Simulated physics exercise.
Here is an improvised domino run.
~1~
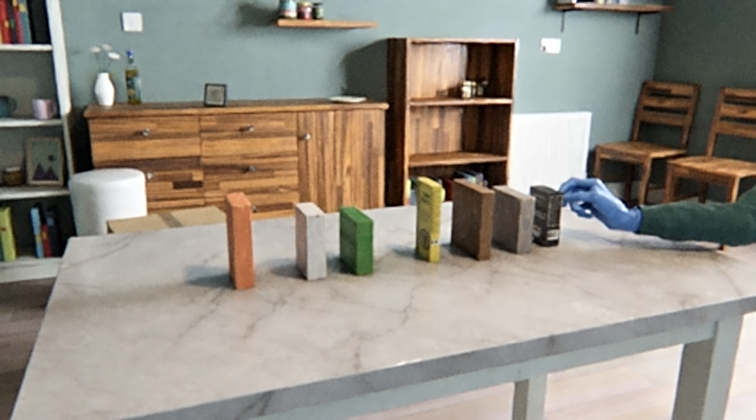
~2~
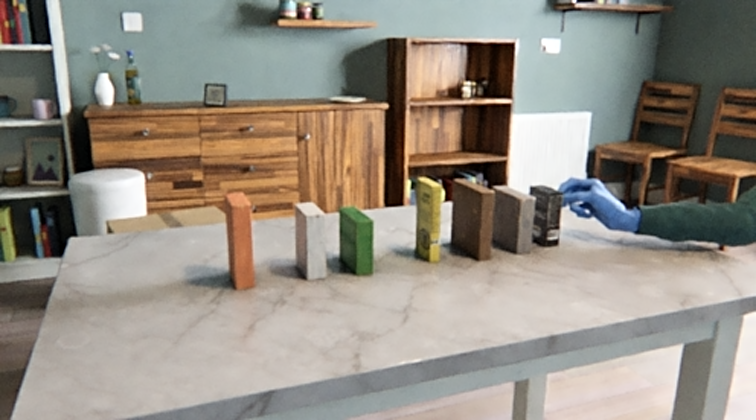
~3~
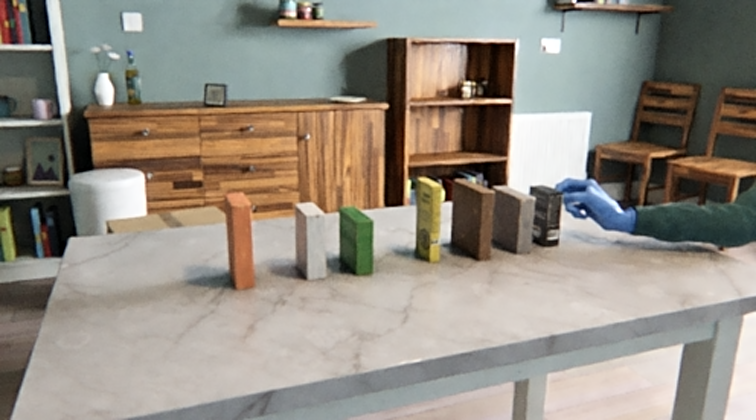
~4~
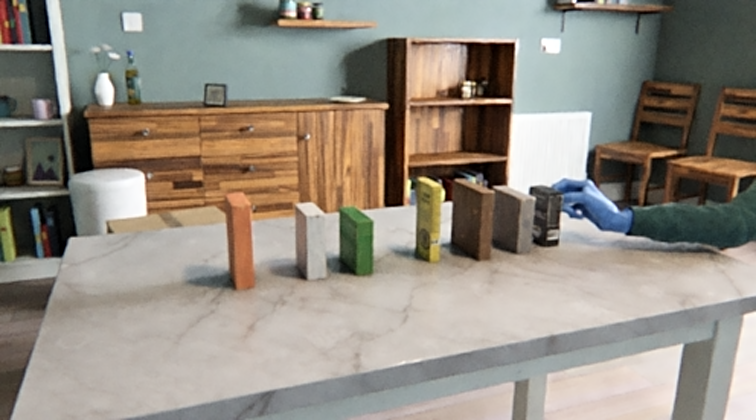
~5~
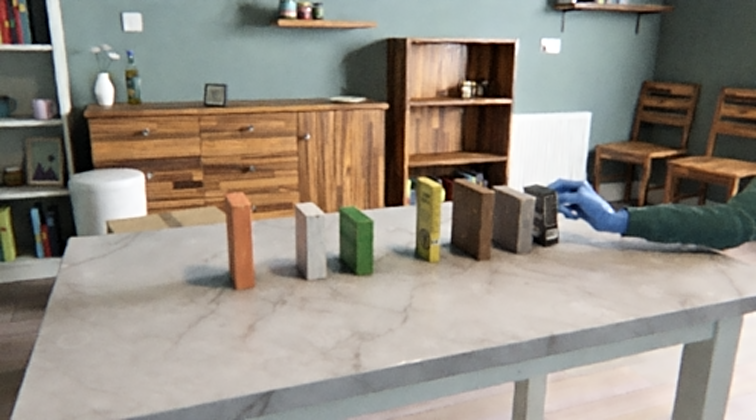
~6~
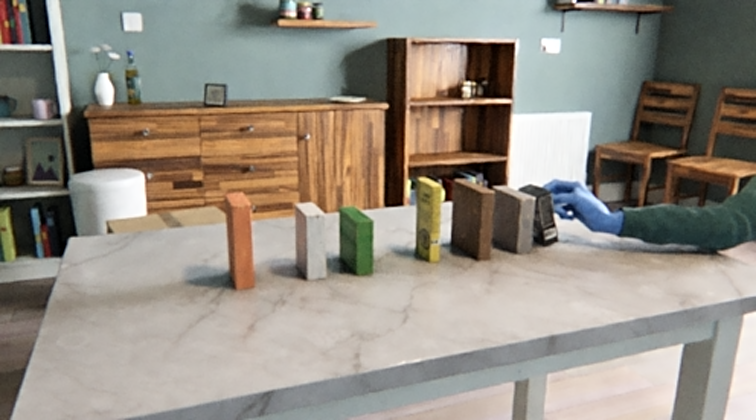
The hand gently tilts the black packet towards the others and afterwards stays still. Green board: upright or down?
It loses its balance.
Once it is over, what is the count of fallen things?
7.
Then, 0.80 s on from there, black packet 65° over; brown board turned 66° from how it was put; grey block turned 71° from how it was put; yellow packet turned 49° from how it was put.
Then, 1.20 s on from there, black packet 66° over; green board turned 68° from how it was put near (323, 252); yellow packet turned 74° from how it was put; brown board on its side.
In the end, toppled on the table, brown board, green board, yellow packet, grey block and white board. At the end, from the last picture's camera, green board near (322, 252).
